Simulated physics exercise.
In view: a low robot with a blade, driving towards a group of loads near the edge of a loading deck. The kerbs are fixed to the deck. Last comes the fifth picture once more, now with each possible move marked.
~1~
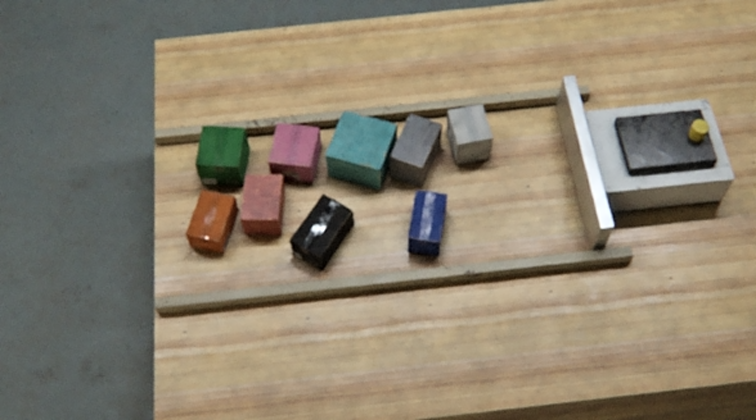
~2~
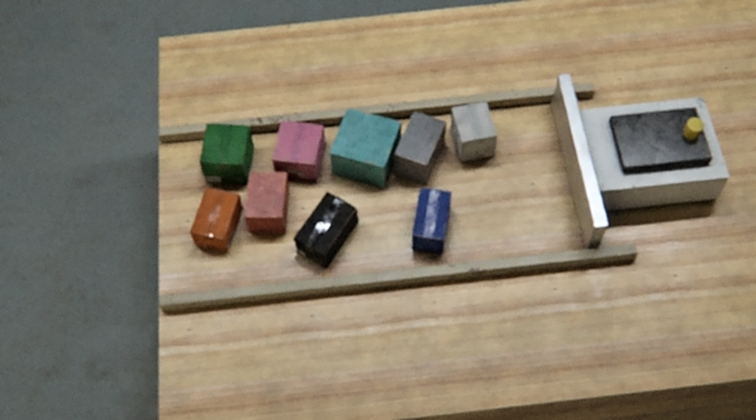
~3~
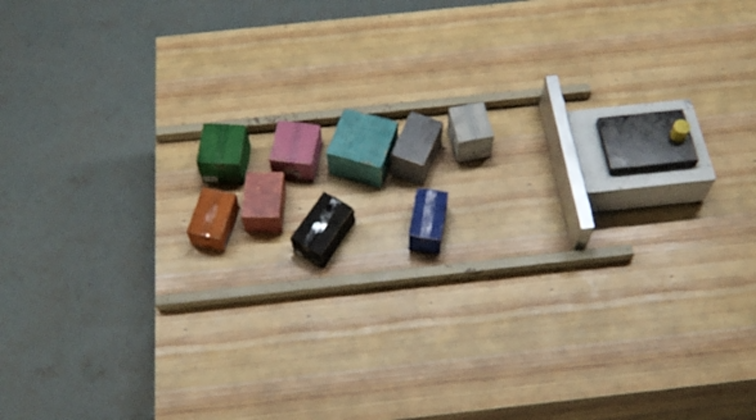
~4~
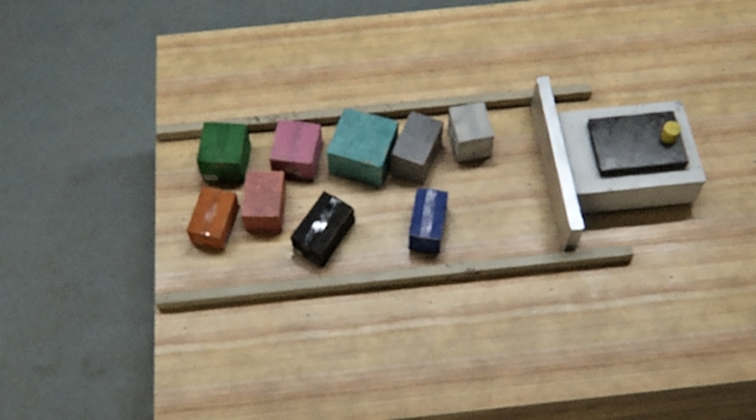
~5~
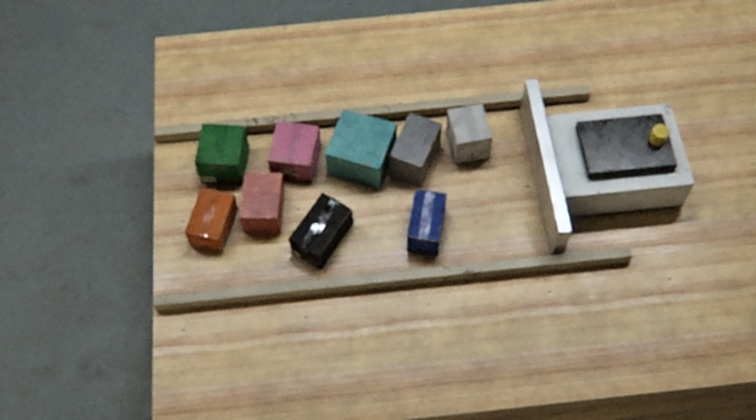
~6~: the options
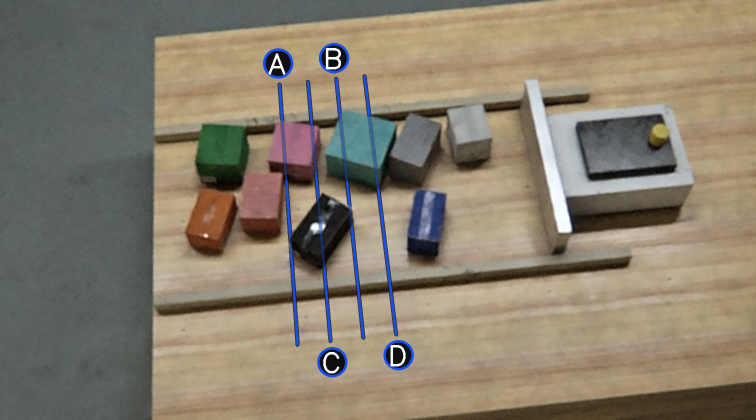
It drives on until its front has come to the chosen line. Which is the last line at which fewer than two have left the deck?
Line C.
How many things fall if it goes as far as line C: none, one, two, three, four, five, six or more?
One.
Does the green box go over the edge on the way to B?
Yes.
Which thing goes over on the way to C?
It is the green box.
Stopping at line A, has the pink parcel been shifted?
Yes.
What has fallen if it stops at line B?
The green box.
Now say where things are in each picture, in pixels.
In the first frame, blue box (427, 223); turquoise crate (362, 150); pink parcel (295, 153).
In the second frame, robot (653, 139); red crate (267, 202).
In the third frame, robot (640, 141); green box (225, 154).
In the fourth frame, robot (630, 142); black box (324, 229).
In the fifth frame, robot (619, 145); blue box (426, 222); turquoise crate (362, 149); pink parcel (295, 151).
On the marked copy, A at (288, 205); B at (349, 199); C at (318, 202); D at (379, 196).
Following C. Soon after the start, robot (537, 153); white parcel (433, 137); turquoise crate (350, 151).
Later, robot (457, 161); green box (181, 161); orange box (198, 227).
In the end, robot (393, 168); green box over the edge; pink parcel (165, 171); one fallen.
As for the rest, A drops two; B is within the limit but short; D is within the limit but short.
